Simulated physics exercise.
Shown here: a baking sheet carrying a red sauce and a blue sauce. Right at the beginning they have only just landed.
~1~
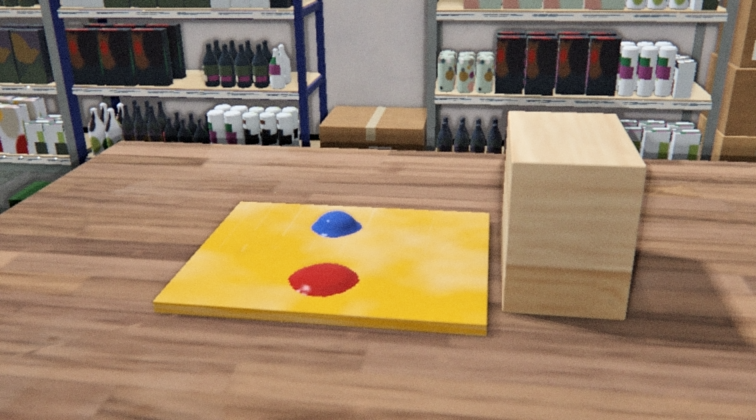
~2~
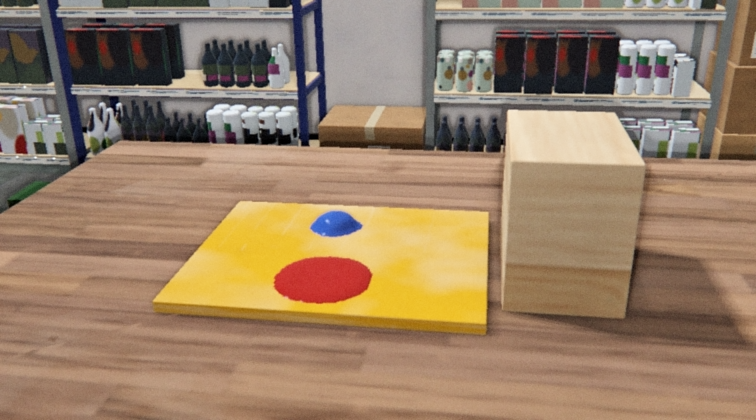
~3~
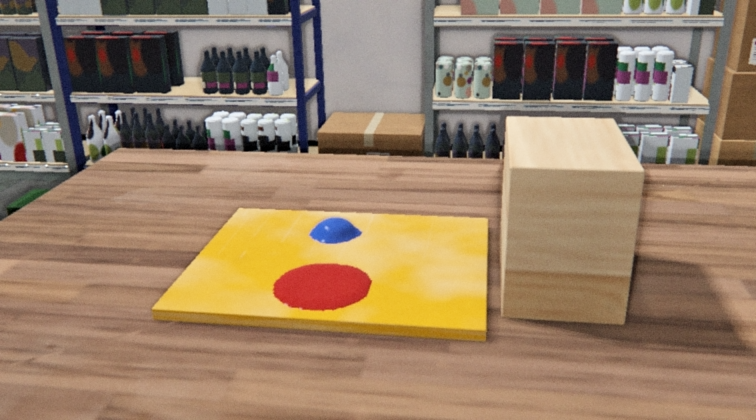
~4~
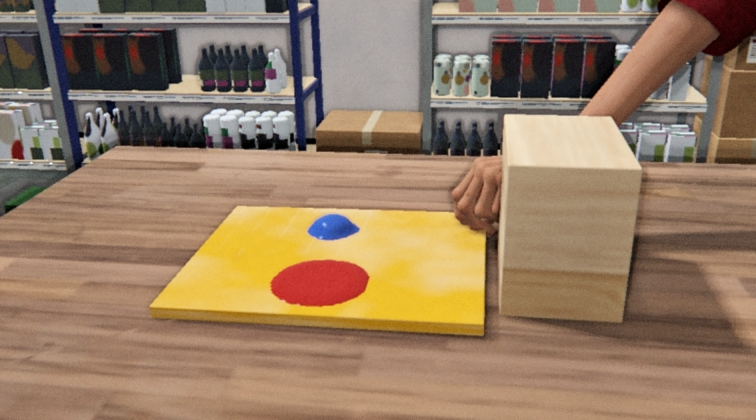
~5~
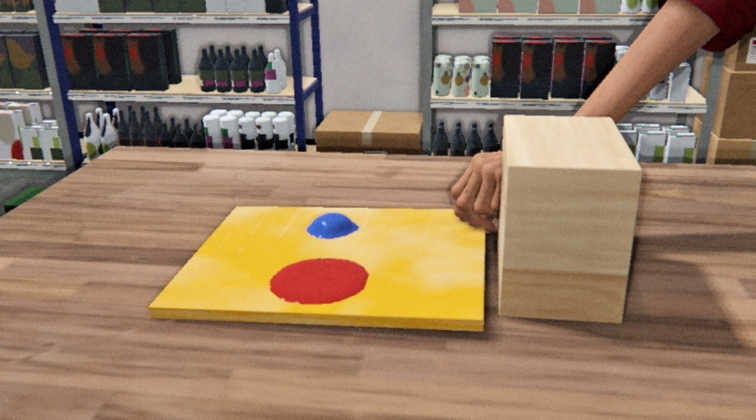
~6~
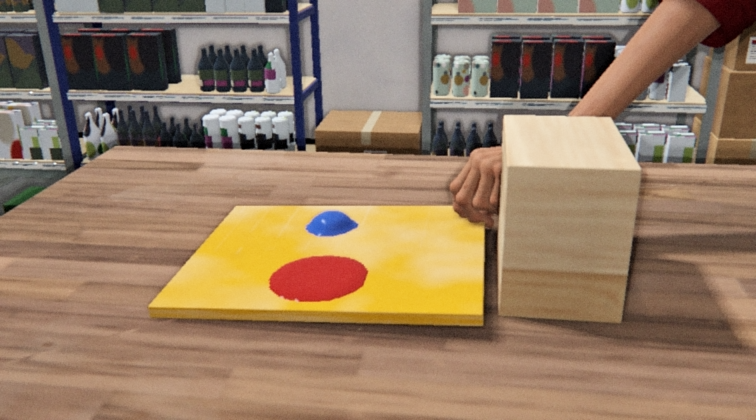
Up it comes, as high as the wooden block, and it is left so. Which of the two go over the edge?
So: The red sauce, it drops off; the blue sauce, it is held back.
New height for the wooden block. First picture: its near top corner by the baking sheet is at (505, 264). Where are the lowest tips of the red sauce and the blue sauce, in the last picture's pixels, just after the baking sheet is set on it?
(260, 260) and (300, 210).
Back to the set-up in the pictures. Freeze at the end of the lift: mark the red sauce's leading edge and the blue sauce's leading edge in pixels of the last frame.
Around (191, 262) and around (286, 182).
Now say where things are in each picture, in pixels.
In the first frame, the baking sheet lies flat; red sauce (324, 276) a low mound; blue sauce (336, 219) a mound; wooden block (570, 244).
In the second frame, they settle; red sauce (324, 277) spread thin; blue sauce (336, 219) a mound.
In the third frame, at rest; red sauce (323, 284) spread thin; blue sauce (335, 226) a mound.
In the fourth frame, a hand takes the end; red sauce (320, 280) spread thin; blue sauce (333, 222) a mound.
In the fifth frame, the end is rising; red sauce (319, 279) spread thin; blue sauce (332, 221) a mound.
In the sixth frame, the baking sheet slopes by about 3°; red sauce (319, 276) spread thin; blue sauce (331, 218) a mound; wooden block (566, 247).
Soon after, slope about 32°; the red sauce has crept down a long way; the blue sauce has not moved.
Later, the red sauce is dripping off the low end; the blue sauce has not moved.
In the end, slope about 32°; the red sauce is dripping off the low end; the blue sauce has not moved.
